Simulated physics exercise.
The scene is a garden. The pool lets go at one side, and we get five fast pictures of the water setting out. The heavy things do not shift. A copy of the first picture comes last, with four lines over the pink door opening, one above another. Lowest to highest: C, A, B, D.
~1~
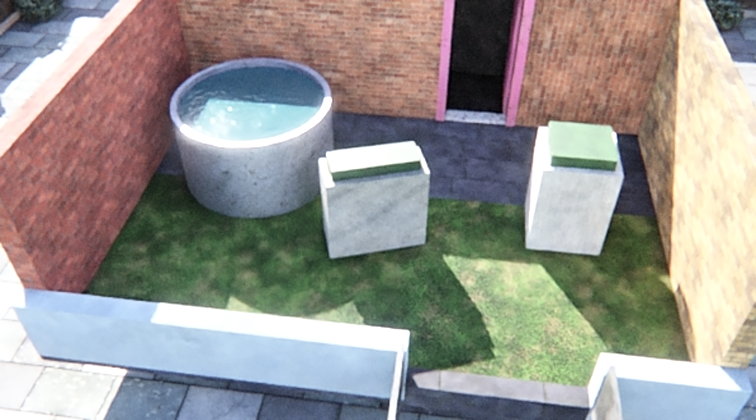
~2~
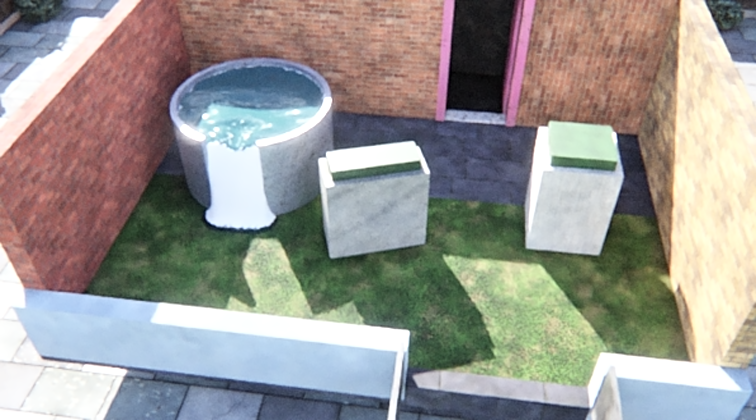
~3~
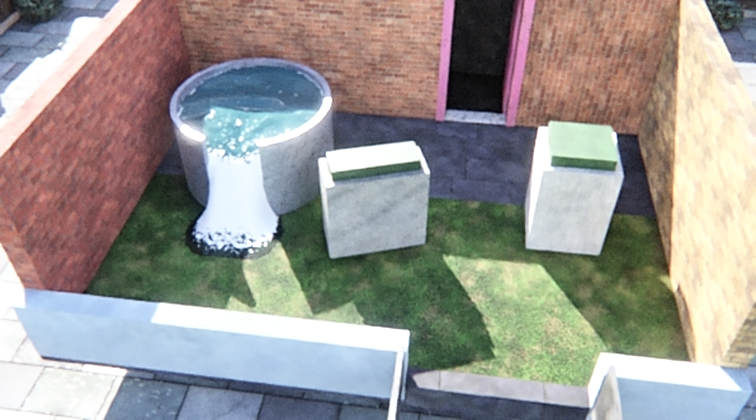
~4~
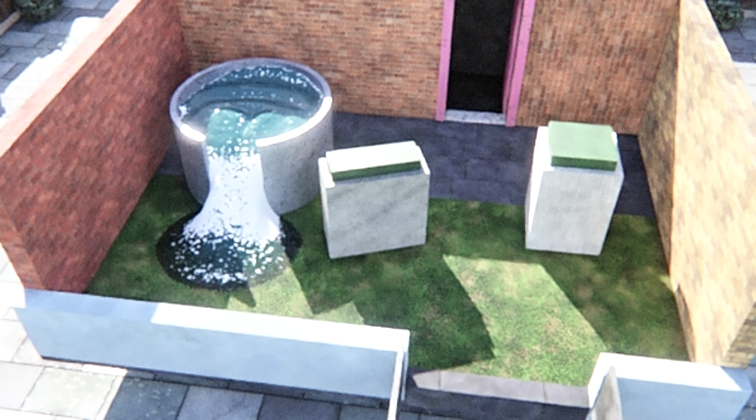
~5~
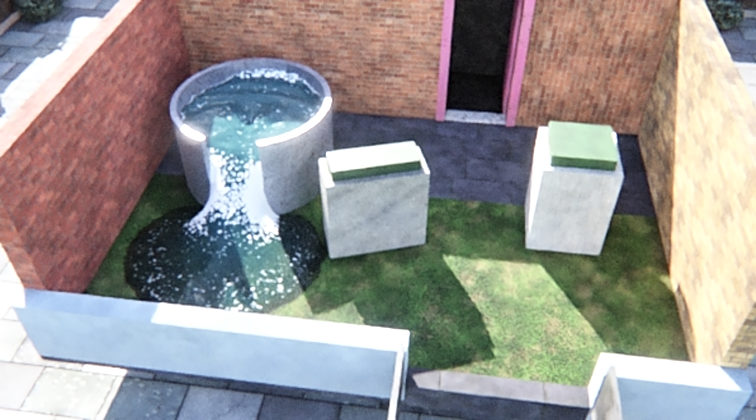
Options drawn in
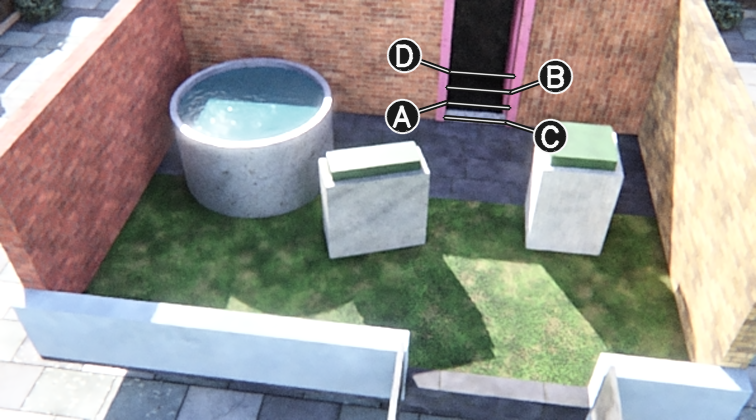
Water pours over the front rim of a round grey pool at the left of a small walled garden, seen from above by a still camera. Two pale blocks with green tops stand on the grass to its right, between brick walls, with a pink doorway behind and a low white wall in front. The white, foaming stream lands on the lawn and spreads into a widening dark, speckled puddle.
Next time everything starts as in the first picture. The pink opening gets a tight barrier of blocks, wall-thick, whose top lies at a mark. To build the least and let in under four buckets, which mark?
Take C.
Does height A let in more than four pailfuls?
No, that is safe.
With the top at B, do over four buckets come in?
No.
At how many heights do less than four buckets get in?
All of the four.
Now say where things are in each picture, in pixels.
Water in the pool at rest, its middle at (252, 104); foot of the pink doorway at (475, 122); open gate at (504, 339).
Water covers 1 % of the ground and shows as far out as (208, 212).
Water covers 3 % of the ground and shows as far out as (197, 247).
Water covers 6 % of the ground and shows as far out as (198, 277).
Water covers 13 % of the ground and shows as far out as (291, 287).
On the marked copy, A at (477, 105); B at (479, 89); C at (475, 120); D at (481, 74); from the bottom up C, A, B, D.
For height A, nothing gets over.
For height B, nothing gets over.
For height C, a bucket or two gets in.
For height D, nothing gets over.
